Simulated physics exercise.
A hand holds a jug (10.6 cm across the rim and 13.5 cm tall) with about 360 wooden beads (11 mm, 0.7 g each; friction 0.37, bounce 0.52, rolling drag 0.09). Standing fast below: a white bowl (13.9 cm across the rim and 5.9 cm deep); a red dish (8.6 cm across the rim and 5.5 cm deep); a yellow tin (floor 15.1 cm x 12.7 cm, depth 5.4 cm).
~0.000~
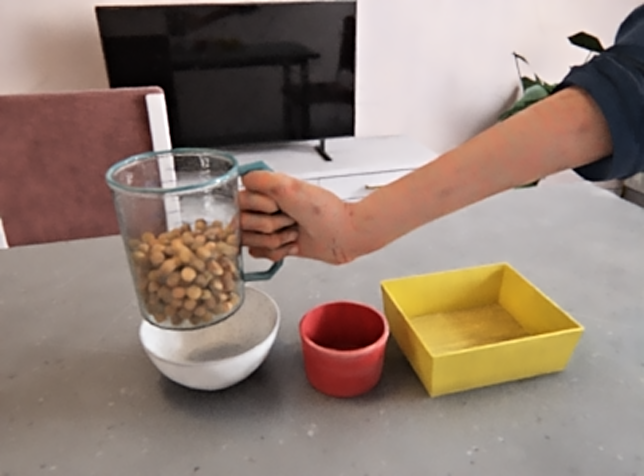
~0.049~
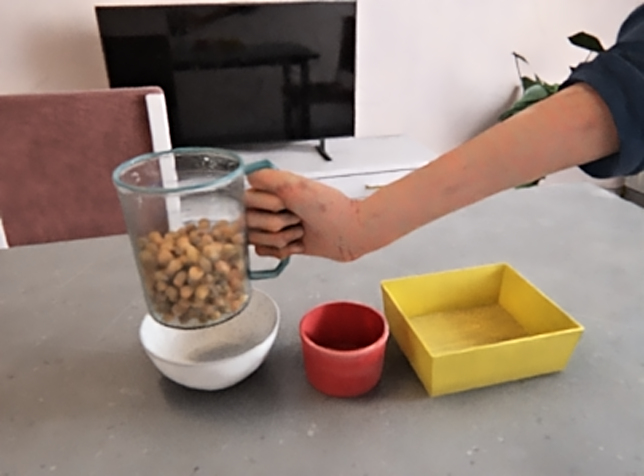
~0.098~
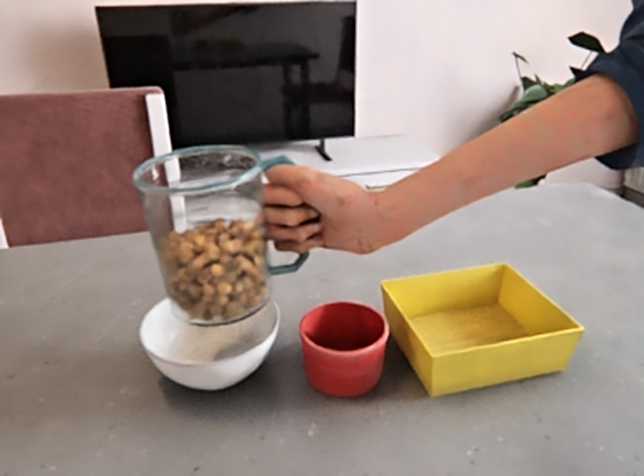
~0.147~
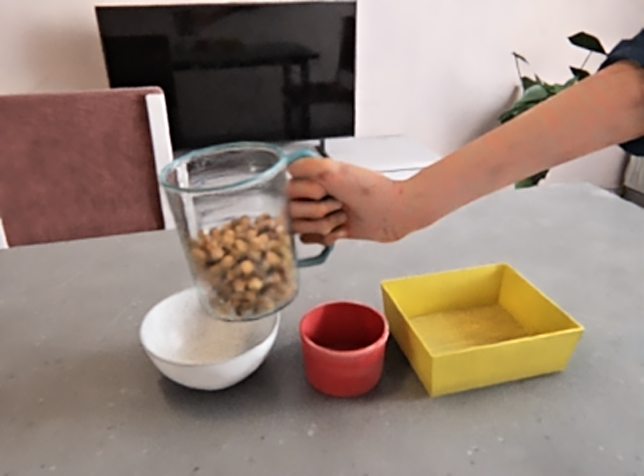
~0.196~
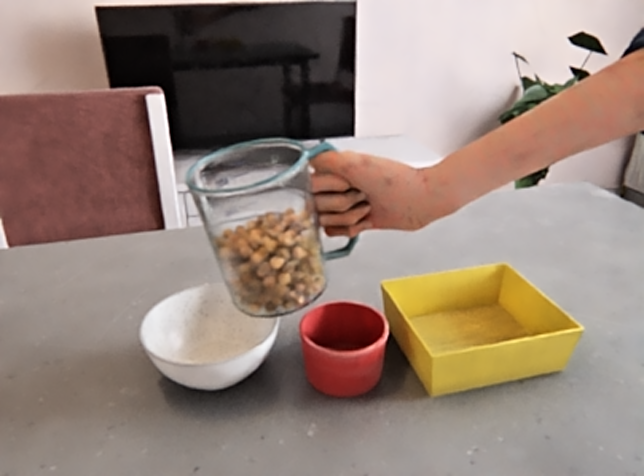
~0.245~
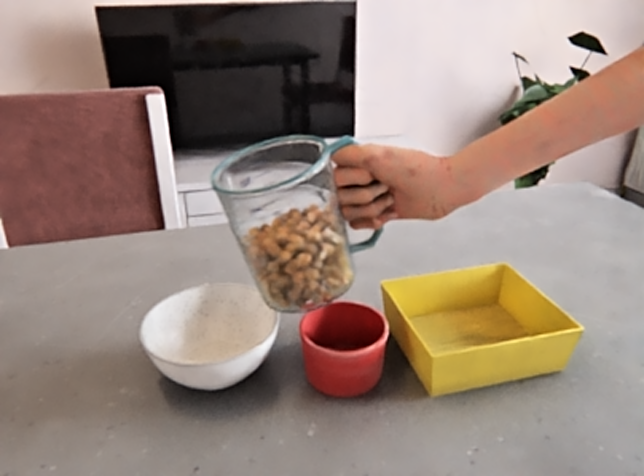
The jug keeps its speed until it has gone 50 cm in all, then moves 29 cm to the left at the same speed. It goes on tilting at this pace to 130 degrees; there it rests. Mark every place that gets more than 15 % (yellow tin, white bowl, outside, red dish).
Yellow tin no, white bowl no, outside yes, red dish yes.
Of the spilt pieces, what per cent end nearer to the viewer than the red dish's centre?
Roughly 20 per cent.
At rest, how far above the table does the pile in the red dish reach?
About 6.5 cm.
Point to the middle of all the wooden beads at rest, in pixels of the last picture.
Near (333, 356).
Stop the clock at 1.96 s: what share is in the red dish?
Near 50 per cent so far.
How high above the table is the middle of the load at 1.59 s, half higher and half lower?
About 12 cm.
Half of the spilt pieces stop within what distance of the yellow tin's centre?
About 22 cm.
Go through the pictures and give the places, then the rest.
The first frame shows jug at (181, 213); tilt 0 degrees; moved 0.0 cm; lip at (109, 177); top of the load at (210, 225); white bowl at (211, 319); red dish at (344, 325); yellow tin at (475, 303).
The second frame shows jug at (187, 213); tilt 1 degrees; moved 0.6 cm; lip at (115, 177); top of the load at (215, 224).
The third frame shows jug at (207, 211); tilt 3 degrees; moved 2.4 cm; lip at (136, 178); top of the load at (209, 222).
The fourth frame shows jug at (233, 209); tilt 7 degrees; moved 4.9 cm; low side left; lip at (162, 180); top of the load at (245, 219).
The fifth frame shows jug at (259, 208); tilt 10 degrees; moved 7.4 cm; low side left; lip at (188, 182); top of the load at (270, 215).
The sixth frame shows jug at (284, 207); tilt 14 degrees; moved 9.9 cm; low side left; lip at (214, 184); top of the load at (316, 211); white bowl at (211, 319); red dish at (344, 325); yellow tin at (475, 303). It turns about 75 degrees a second.
After 0.76 s, tilt 54 degrees; jug 100 %; middle of all pieces near (544, 210).
Then, at 1.19 s, tilt 87 degrees; jug 100 %; middle of all pieces near (632, 190).
After 1.59 s, tilt 117 degrees; red dish 5 %, jug 70 %, yellow tin 10 %, outside 5 %, in the air 10 %; middle of all pieces near (433, 252).
After 1.96 s, tilt 130 degrees; red dish 50 %, yellow tin 5 %, outside 40 %; middle of all pieces near (325, 340).
By 3.0 s all is still; red dish 50 %, jug 0 %, yellow tin 5 %, white bowl 0 %, outside 40 %.
